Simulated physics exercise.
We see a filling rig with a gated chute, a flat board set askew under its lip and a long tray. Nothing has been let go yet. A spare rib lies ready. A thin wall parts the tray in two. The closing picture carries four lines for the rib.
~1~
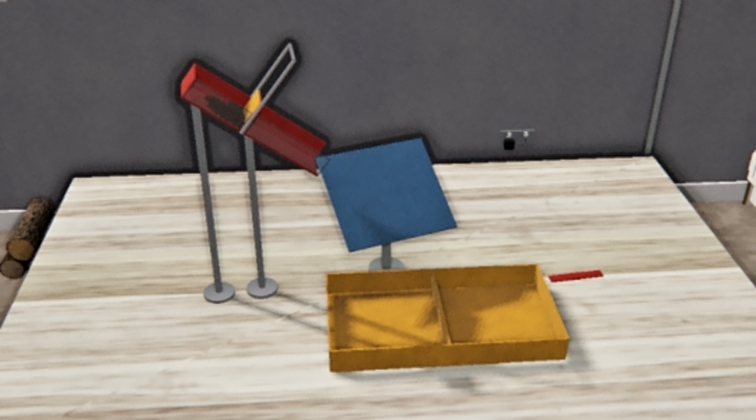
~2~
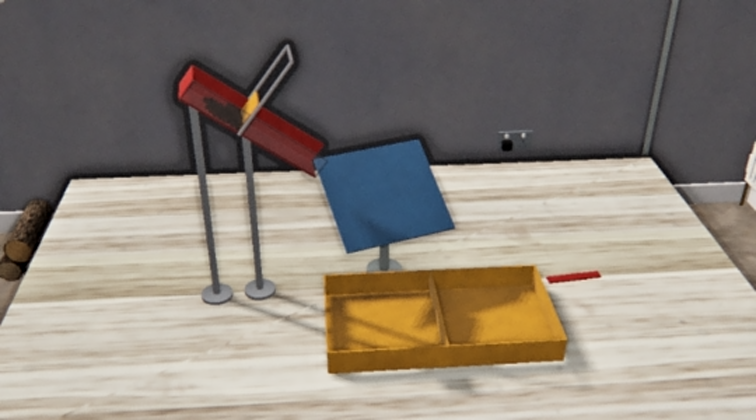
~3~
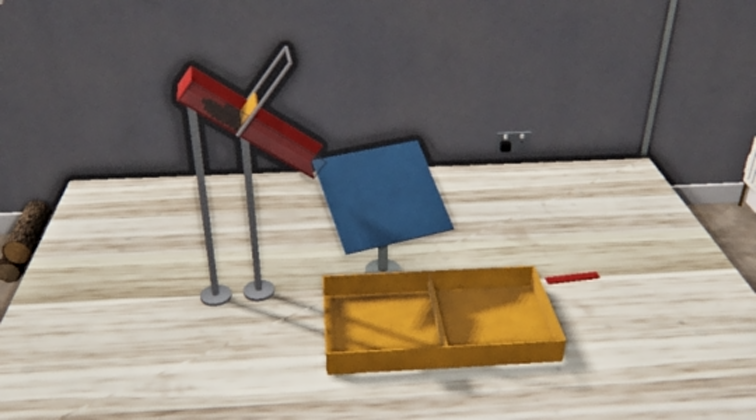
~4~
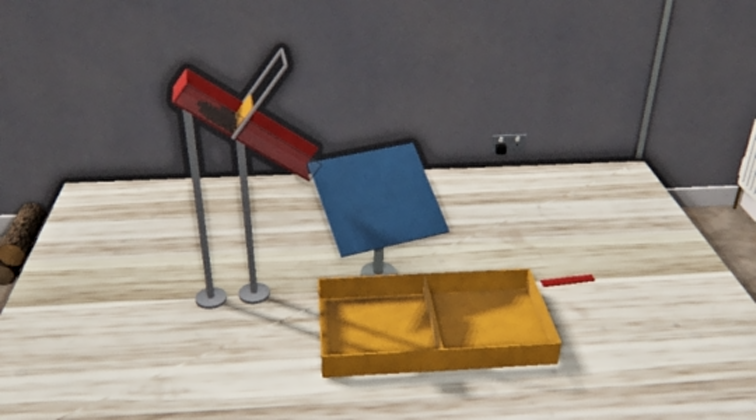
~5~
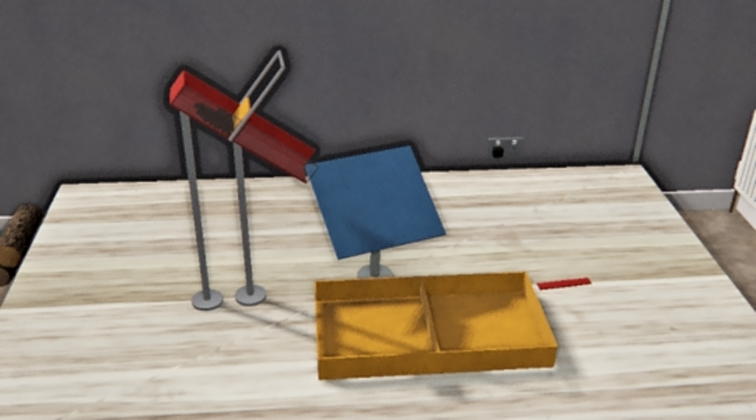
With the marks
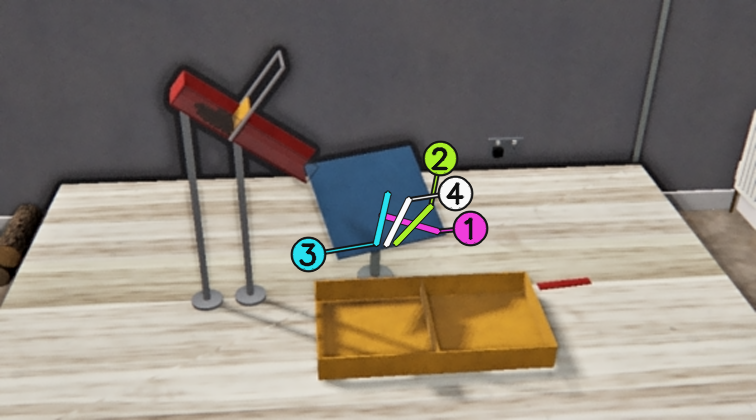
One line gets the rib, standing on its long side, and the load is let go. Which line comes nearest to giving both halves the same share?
1 works best here.
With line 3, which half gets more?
Left.
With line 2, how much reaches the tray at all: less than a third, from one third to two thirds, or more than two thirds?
More than two thirds.
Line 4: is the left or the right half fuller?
The left half.
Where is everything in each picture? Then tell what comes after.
Load behind the gate at (229, 114), allspice berries; lip of the chute at (315, 168), sloping fairly steeply, in the first picture.
Middle of the board at (385, 193), tilted fairly steeply; middle of its low edge at (403, 240); of its high edge at (368, 149), in the second picture.
Front corners of the tray at (326, 353) and (565, 340); front end of its middle wall at (447, 347); gate still shut at (253, 103), in the third picture.
Middle of the load at (221, 119); lip at (307, 173), in the fourth picture.
Middle of the load at (218, 121); lip at (304, 175), in the fifth picture.
On the marked copy, line 1 from (382, 215) to (437, 231); line 2 from (430, 206) to (396, 243); line 3 from (387, 194) to (376, 243); line 4 from (408, 199) to (386, 244).
Choosing 1, of what is caught, about half in the left half, about half in the right.
Choosing 2, of what is caught, nearly all in the left half, a small part in the right.
Choosing 3, of what is caught, all in the left half, none in the right.
Choosing 4, of what is caught, all in the left half, none in the right.
